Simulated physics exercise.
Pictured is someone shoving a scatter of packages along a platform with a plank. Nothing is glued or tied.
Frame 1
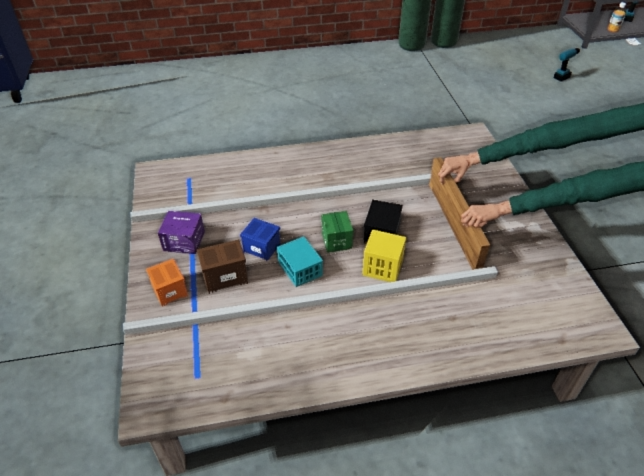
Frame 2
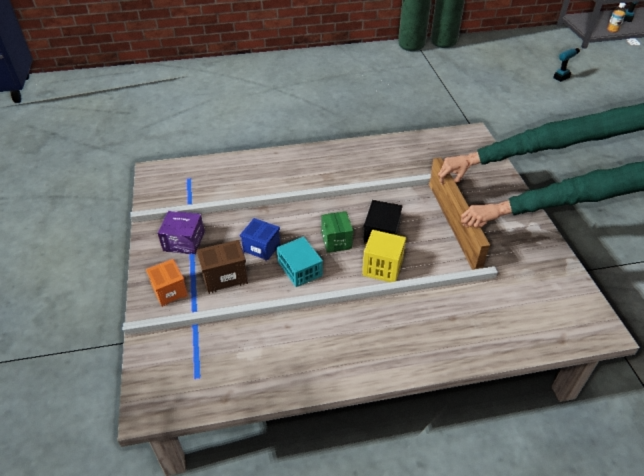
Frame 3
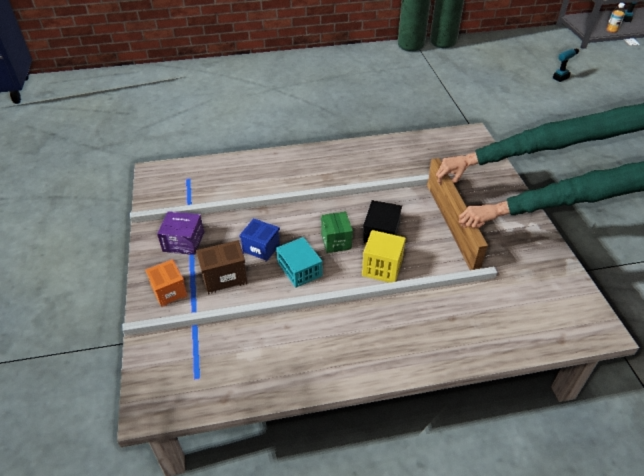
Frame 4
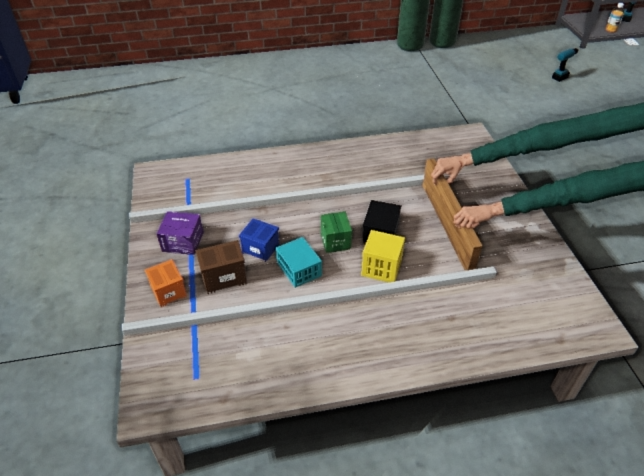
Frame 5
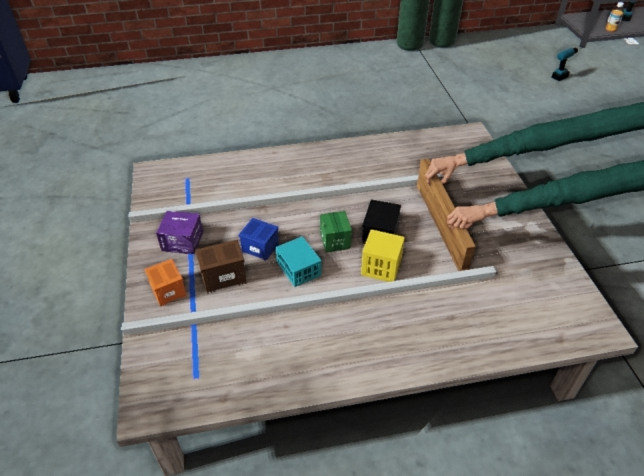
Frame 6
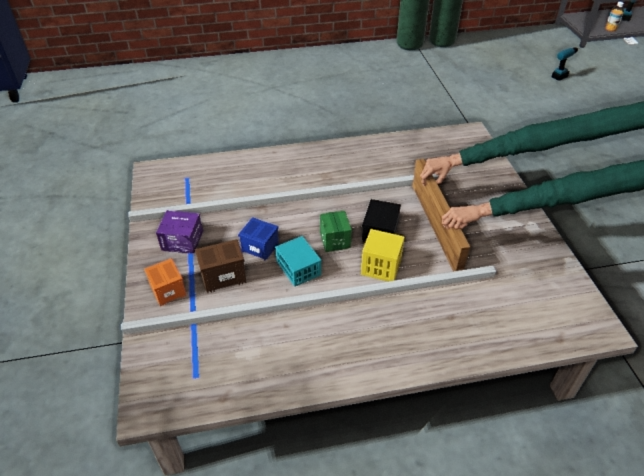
A person's green-sleeved arms reach in from the right and grip a wooden plank on a wood-topped table, seen from above in a room with a concrete floor and brick wall. Black, yellow, green, turquoise, blue, brown, purple and orange boxes lie between two pale rails, the leftmost near a blue line. The hands slide the plank slightly left, while the boxes and view stay practically still.
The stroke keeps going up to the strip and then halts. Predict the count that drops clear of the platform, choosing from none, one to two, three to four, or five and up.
The count is three to four.
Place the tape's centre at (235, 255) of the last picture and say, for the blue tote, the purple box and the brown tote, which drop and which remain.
Going one by one, the blue tote is still up, the purple box is still up, the brown tote is still up.
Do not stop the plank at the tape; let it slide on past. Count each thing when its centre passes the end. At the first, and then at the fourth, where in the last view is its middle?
Near (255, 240) and (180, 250).
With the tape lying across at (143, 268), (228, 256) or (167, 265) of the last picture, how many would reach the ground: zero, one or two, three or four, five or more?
In the order of the places given: Five or over; one to two; at least five.
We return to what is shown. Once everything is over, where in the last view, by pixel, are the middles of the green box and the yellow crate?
The green box finishes at (141, 258); the yellow crate finishes at (172, 294).
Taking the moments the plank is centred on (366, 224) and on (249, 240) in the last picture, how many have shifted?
At the first place 3, at the second 8.
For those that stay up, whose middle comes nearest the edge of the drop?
Turquoise crate - nearest.
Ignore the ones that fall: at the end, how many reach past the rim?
1 is the number.
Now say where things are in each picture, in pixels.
In the first picture, orange tote (167, 283); purple box (182, 232); brown tote (223, 267); plank (457, 212); tape (192, 262).
In the second picture, purple box (182, 233); yellow crate (384, 257).
In the third picture, brown tote (223, 267); blue tote (261, 240).
In the fourth picture, orange tote (166, 283); green box (336, 232).
In the fifth picture, purple box (181, 232); turquoise crate (299, 262).
In the sixth picture, orange tote (166, 282); purple box (180, 232); brown tote (222, 266); plank (438, 213); tape (191, 262).
A little later, none off yet; orange tote at rest near (166, 282); purple box at rest near (180, 232); brown tote at rest near (222, 266).
Next, none off yet; orange tote shifted about its own width near (146, 285); purple box shifted a little near (174, 232); brown tote shifted about its own width near (184, 271).
When it is over, the number that fall off is three or four; down, blue tote, brown tote and orange tote.
